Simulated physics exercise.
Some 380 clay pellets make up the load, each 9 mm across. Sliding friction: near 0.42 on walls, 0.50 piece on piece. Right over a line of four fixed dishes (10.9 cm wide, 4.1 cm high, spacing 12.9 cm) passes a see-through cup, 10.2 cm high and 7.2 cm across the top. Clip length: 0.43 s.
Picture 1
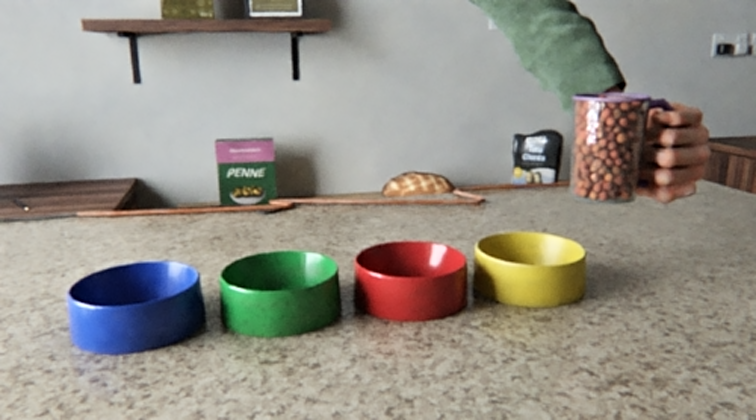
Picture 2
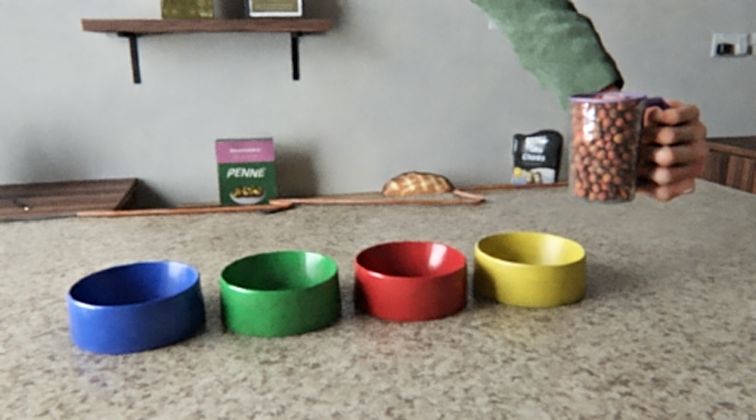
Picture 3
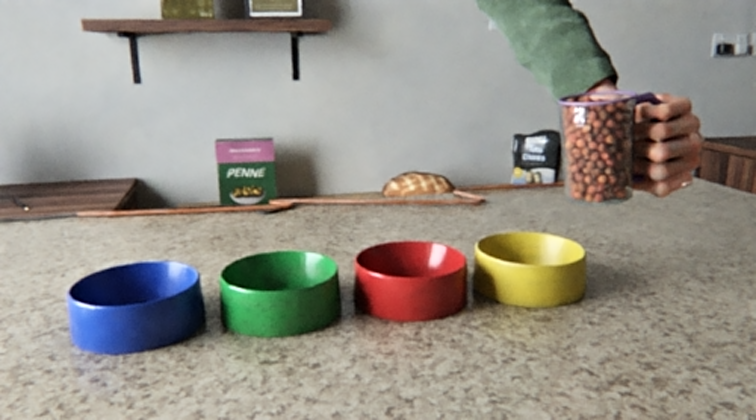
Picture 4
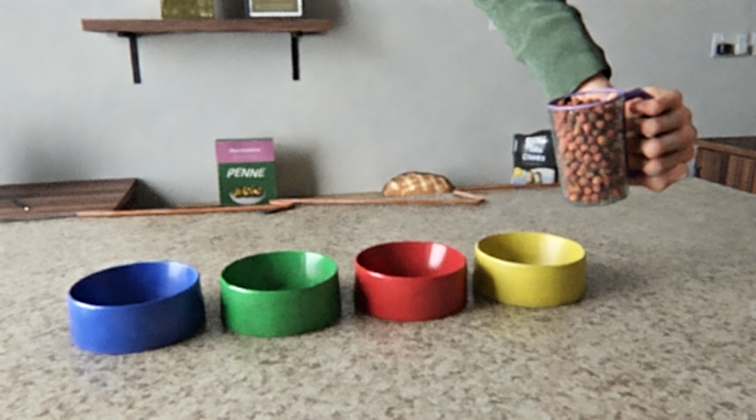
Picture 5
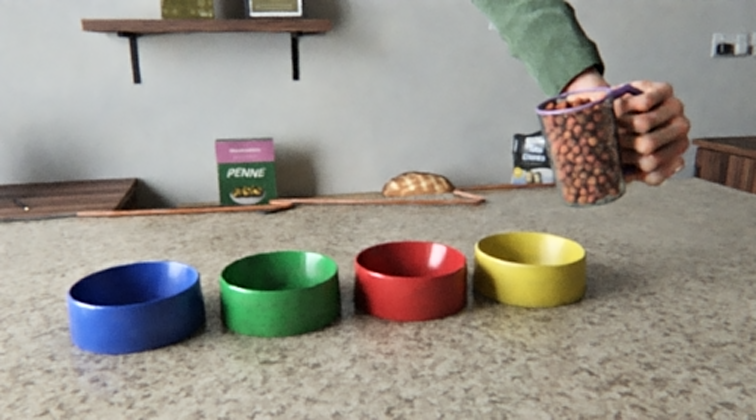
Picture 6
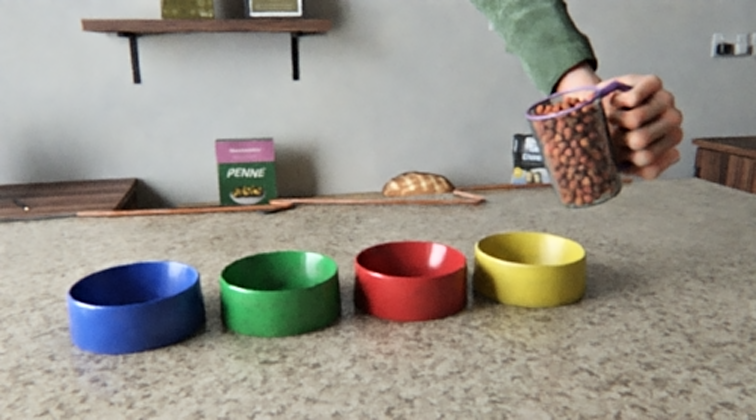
A hand holds a clear cup of brown pellets, moving it slightly left and tilting it.
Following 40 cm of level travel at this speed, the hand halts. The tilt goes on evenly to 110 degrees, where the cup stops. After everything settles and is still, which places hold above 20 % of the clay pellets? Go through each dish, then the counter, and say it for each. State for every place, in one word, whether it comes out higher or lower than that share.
Red: Higher, blue: Lower, green: Higher, yellow: Lower, counter: Higher.
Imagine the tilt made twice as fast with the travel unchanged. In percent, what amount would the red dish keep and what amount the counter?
In that case the red dish gets 80 and the counter gets 20.
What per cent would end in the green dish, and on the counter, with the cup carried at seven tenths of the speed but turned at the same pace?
Green: 0; counter: 10.
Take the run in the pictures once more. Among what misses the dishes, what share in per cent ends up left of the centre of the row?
The answer is some 60 per cent.
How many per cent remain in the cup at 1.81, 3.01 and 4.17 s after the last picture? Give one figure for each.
Going in order, it reads 30, then 0, and finally 0 per cent.
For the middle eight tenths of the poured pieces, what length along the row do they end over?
I'd put it near 14 cm.
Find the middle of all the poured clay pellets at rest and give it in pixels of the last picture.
In the last view, approximately (351, 294).
Then, 1.81 s after the last picture, tilt 110 degrees; cup holds 30 %, red 40 %, green 5 %.
Then, 3.01 s after the last picture, tilt 110 degrees; cup holds 0 %, red 40 %, green 30 %.
Then, 4.17 s after the last picture, tilt 110 degrees; cup holds 0 %, red 40 %, green 30 %.
In the end, red 40 %, blue 0 %, green 30 %, yellow 0 %, counter 30 %.
